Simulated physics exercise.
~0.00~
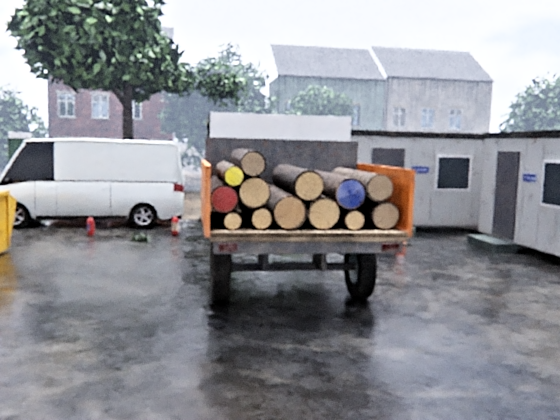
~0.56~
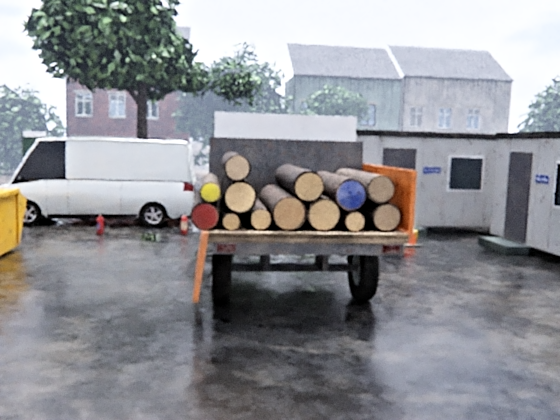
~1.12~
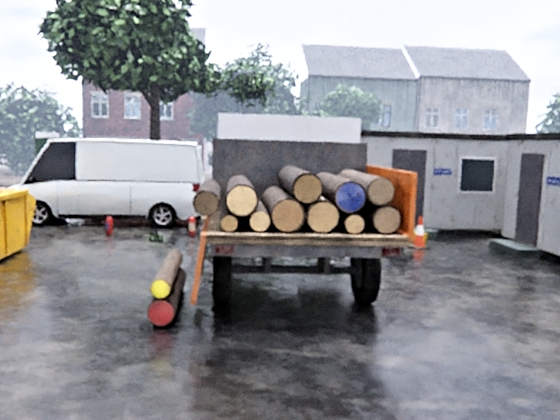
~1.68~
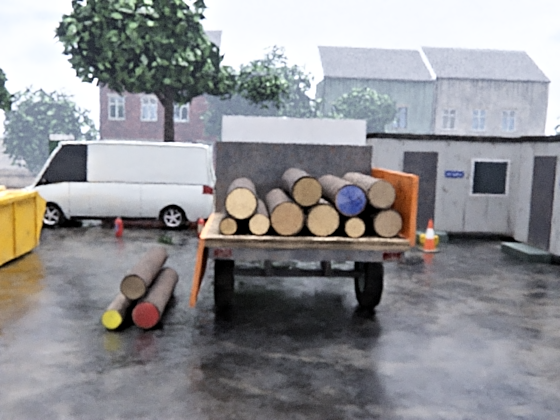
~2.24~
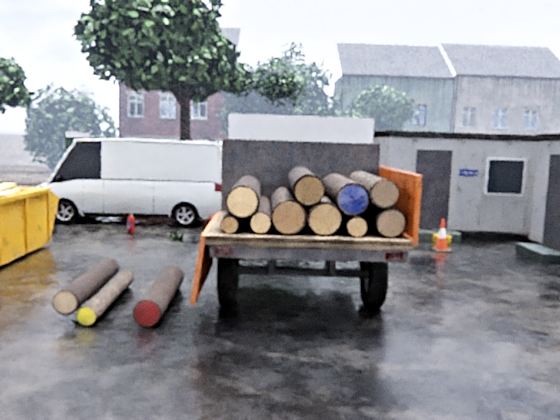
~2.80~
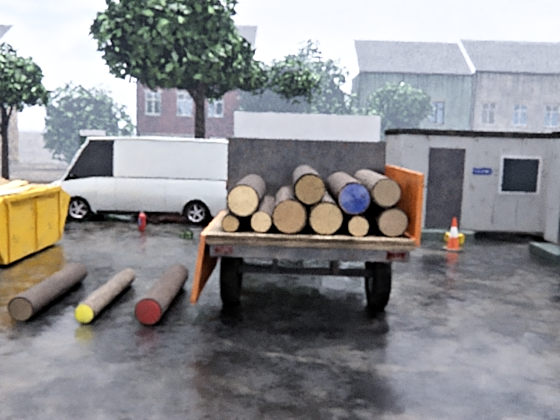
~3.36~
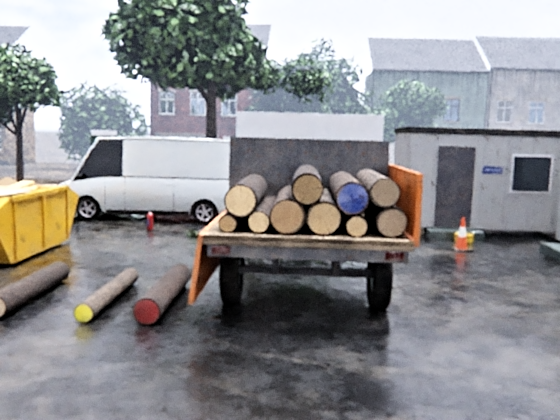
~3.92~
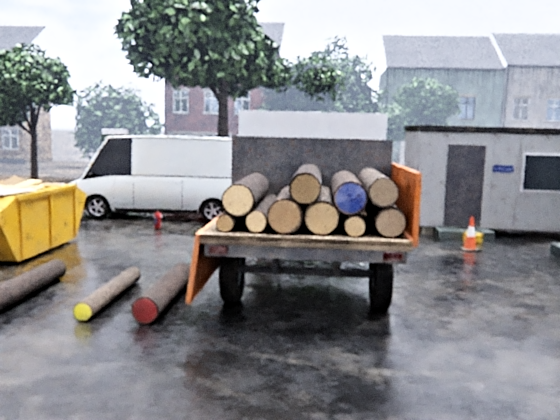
The left side panel of a parked flatbed truck swung down, and the yellow-ended and red-ended logs dropped off, followed by a plain one. All three spread out on the wet ground while the blue-ended log stayed on the pile.
